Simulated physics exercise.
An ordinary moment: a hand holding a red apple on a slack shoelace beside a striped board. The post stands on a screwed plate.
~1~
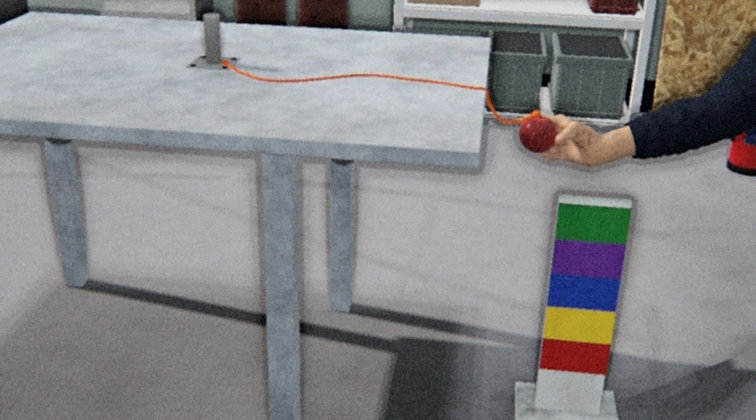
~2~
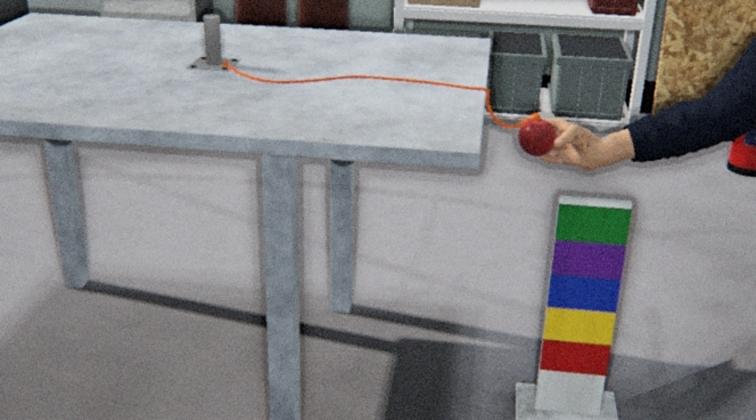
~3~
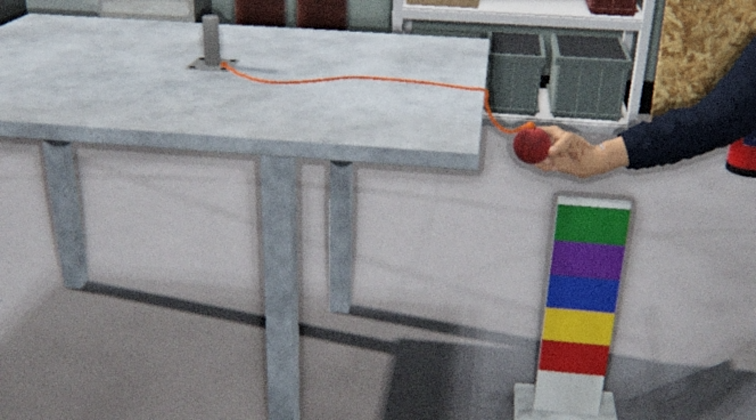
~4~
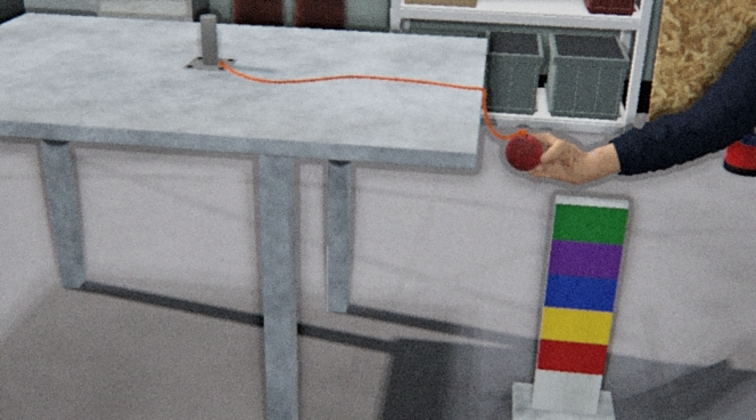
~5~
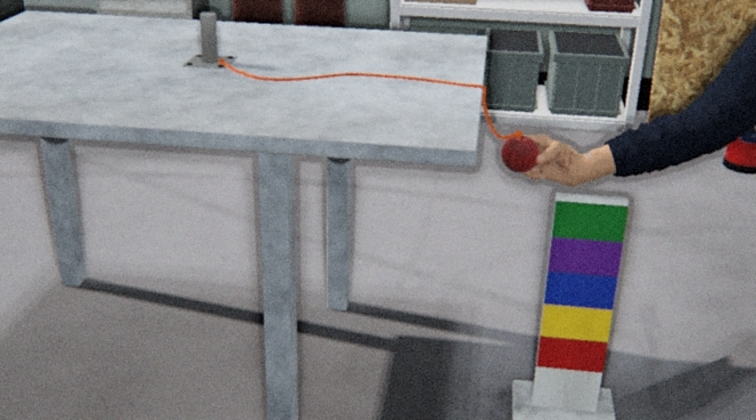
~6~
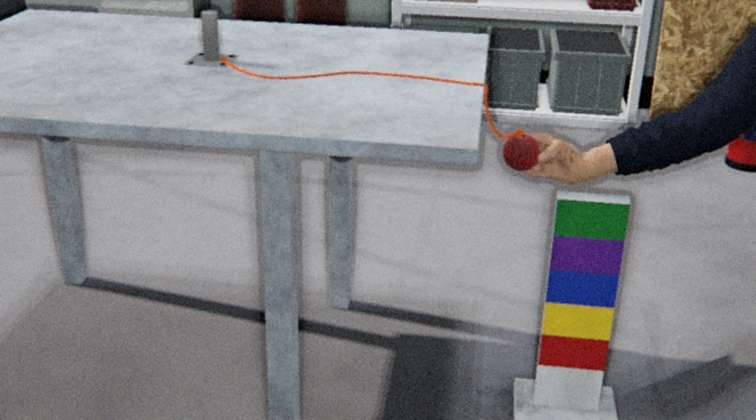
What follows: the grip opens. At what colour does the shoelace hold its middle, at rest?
The shoelace holds its middle at green.
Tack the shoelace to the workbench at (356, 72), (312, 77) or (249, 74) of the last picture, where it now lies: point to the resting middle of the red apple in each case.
Try by try, around (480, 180), (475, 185) and (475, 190).
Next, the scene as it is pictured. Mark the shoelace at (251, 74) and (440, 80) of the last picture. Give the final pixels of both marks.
About (279, 66), and the other about (468, 85).
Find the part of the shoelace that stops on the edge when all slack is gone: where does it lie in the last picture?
The one at (458, 83).
Soon after, apple near (499, 200); level with green.
Then, apple near (448, 198); level with green.
Further on, apple near (482, 208); level with green.
At rest, apple near (473, 207); level with green. At green.
